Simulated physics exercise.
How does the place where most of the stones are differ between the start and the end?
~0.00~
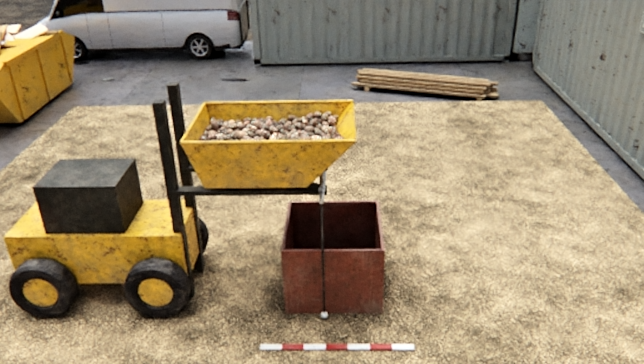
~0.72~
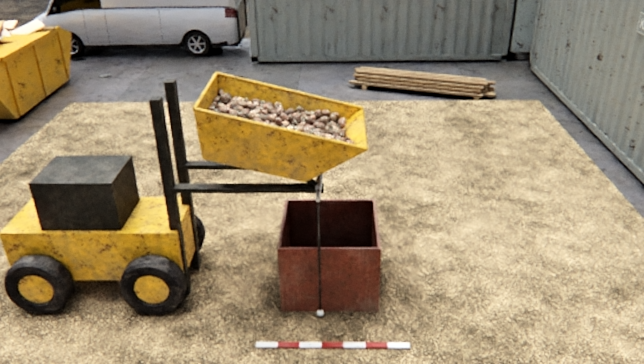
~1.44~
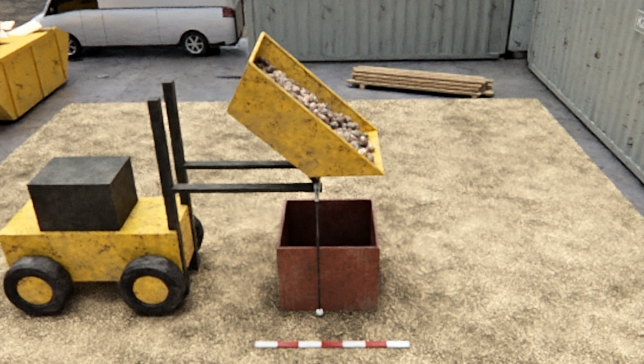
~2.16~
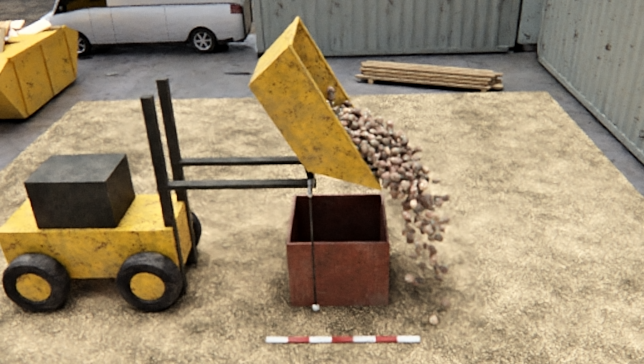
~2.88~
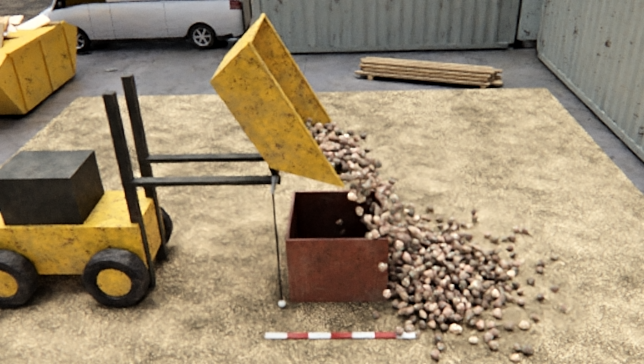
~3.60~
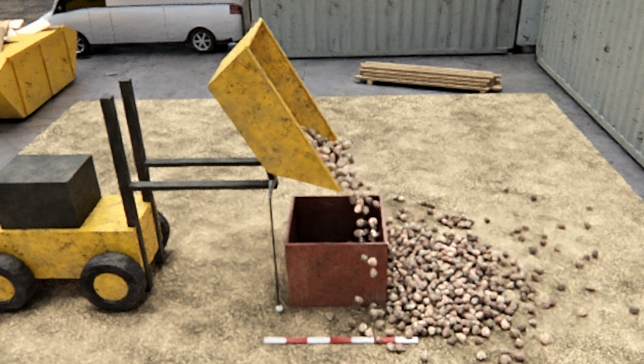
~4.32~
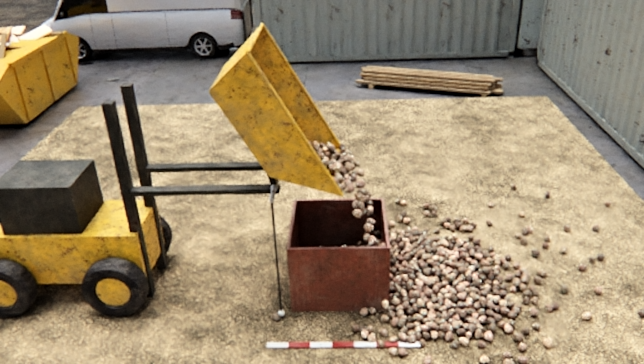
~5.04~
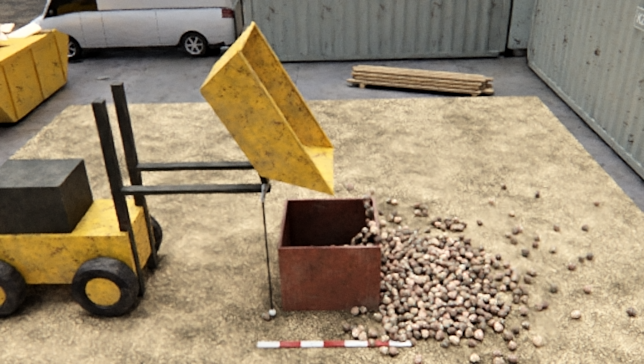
At the start the stones all sit up in the yellow skip above the red bin. By the end most of them lie lower down and further right, in a spread-out heap on the sand beside the bin.
